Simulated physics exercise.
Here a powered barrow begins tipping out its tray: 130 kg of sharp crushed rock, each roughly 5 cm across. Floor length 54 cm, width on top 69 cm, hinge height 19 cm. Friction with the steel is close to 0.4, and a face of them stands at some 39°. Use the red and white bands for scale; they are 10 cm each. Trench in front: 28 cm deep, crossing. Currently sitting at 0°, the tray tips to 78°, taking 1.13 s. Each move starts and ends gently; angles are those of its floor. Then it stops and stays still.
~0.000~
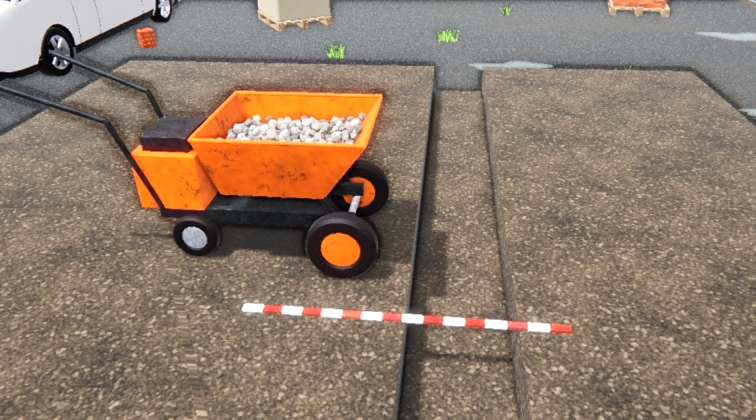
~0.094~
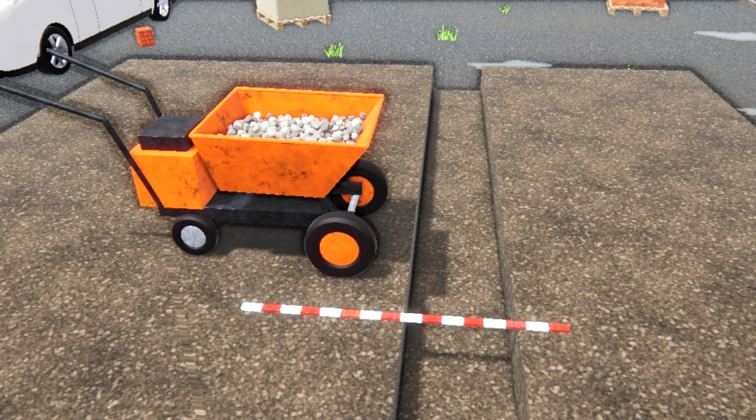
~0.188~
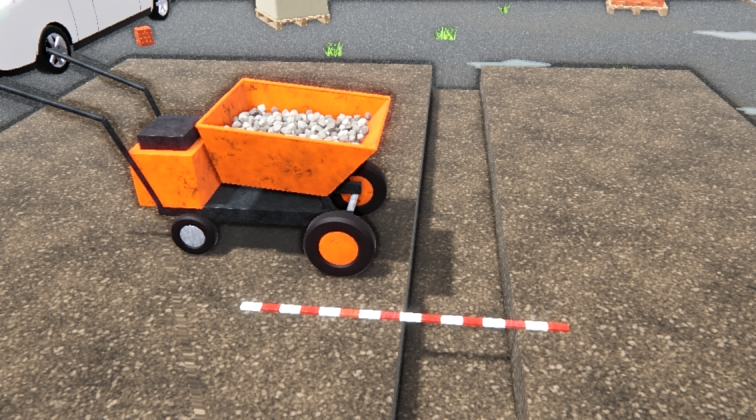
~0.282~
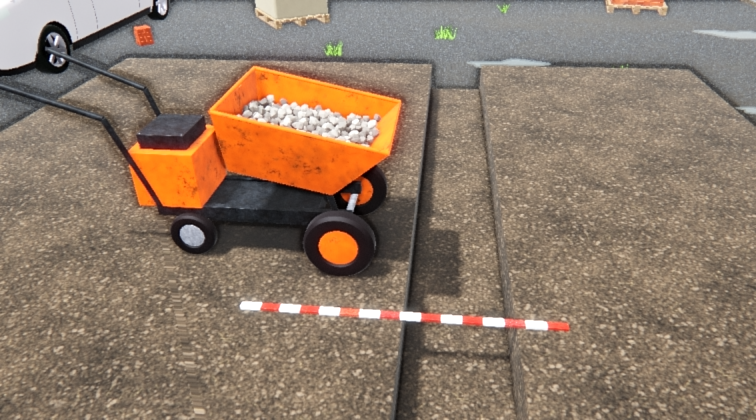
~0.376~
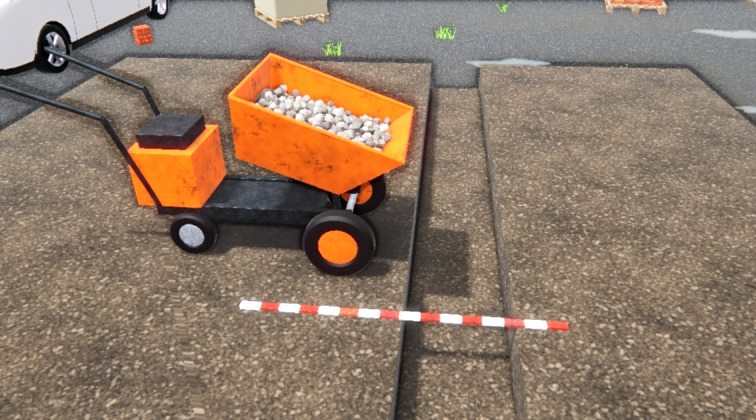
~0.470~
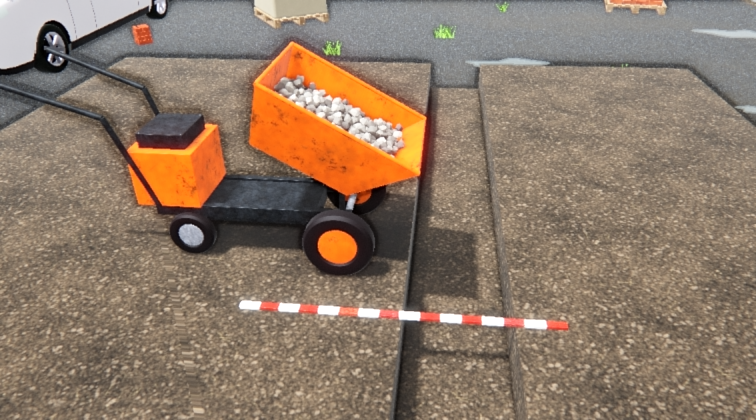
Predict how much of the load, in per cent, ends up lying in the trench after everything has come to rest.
Roughly 89 per cent of it.
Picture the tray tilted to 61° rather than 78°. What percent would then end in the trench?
Some 25 in a hundred, I'd say.
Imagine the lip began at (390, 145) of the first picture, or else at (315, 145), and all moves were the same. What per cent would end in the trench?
The first start gives about 70 per cent, the second about 100.
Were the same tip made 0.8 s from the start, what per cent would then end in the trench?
Then some 80 per cent would.
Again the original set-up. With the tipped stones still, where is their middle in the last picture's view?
About (477, 275).
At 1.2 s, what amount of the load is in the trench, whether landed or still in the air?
Some 30 per cent.
After 0.9 s the floor is at 66°; 100 % in the tray; the foremost stones are at (450, 210).
After 1.2 s the floor is at 78°; 67 % in the tray, 29 % in the trench, 3 % past the trench; the foremost stones are at (531, 262).
After 1.6 s the floor is at 78°; 29 % in the tray, 60 % in the trench, 11 % past the trench; the foremost stones are at (598, 247).
After 3.5 s the floor is at 78°; 0 % in the tray, 89 % in the trench, 11 % past the trench; the foremost stones are at (623, 242).
